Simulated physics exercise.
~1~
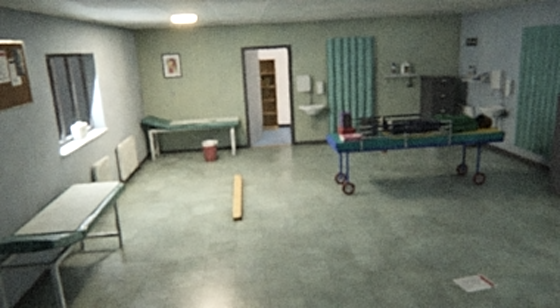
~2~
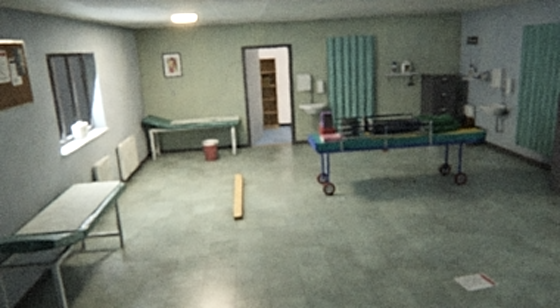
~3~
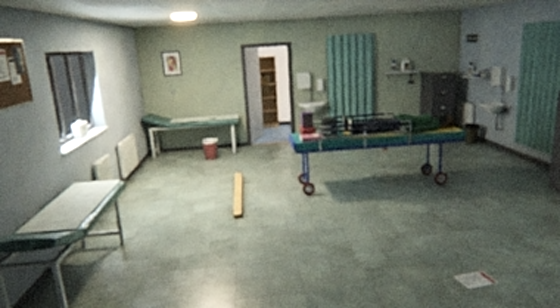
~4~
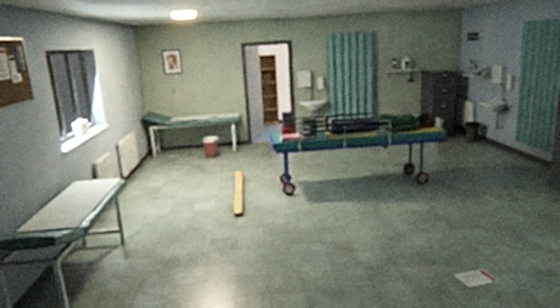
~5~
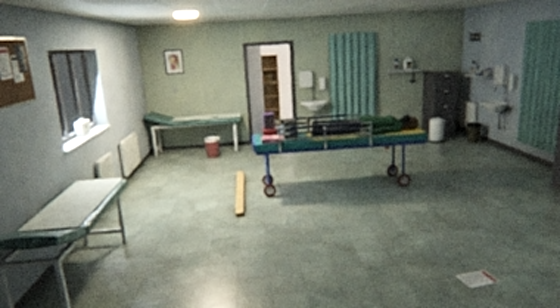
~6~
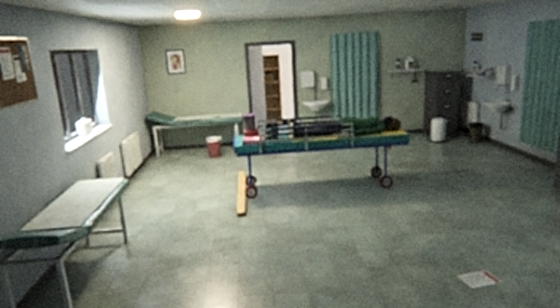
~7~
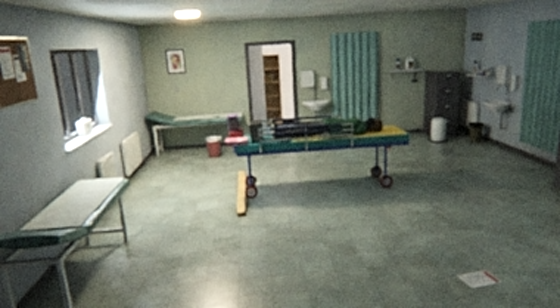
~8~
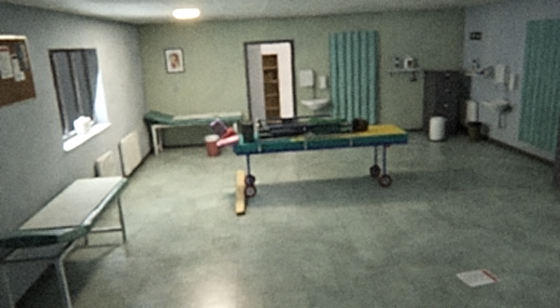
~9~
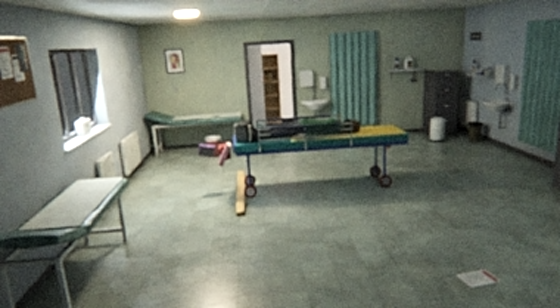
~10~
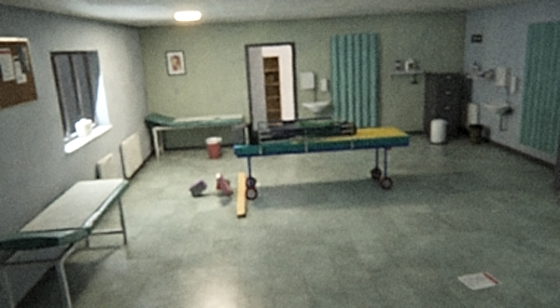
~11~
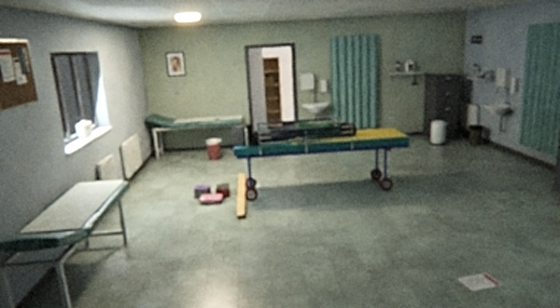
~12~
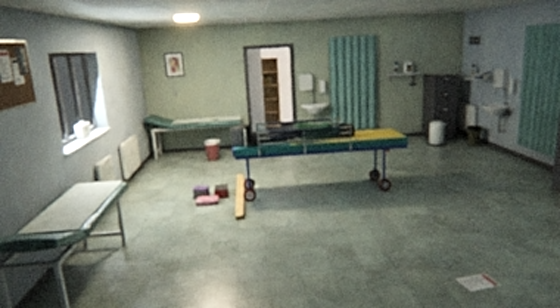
In a dim clinic room with green curtains and examination couches, a wheeled trolley carrying a person lying flat and several small items rolls left toward a low wooden sill on the floor. Its leading wheels meet the sill and the trolley stops dead. The person slides left along the top, baring a yellow surface behind, while a purple pump, a red case and a pink folder tip over the leading end. They tumble to the floor beyond the sill and settle. The black monitor stays aboard with the person, whose left ankle stops short of the foot end.
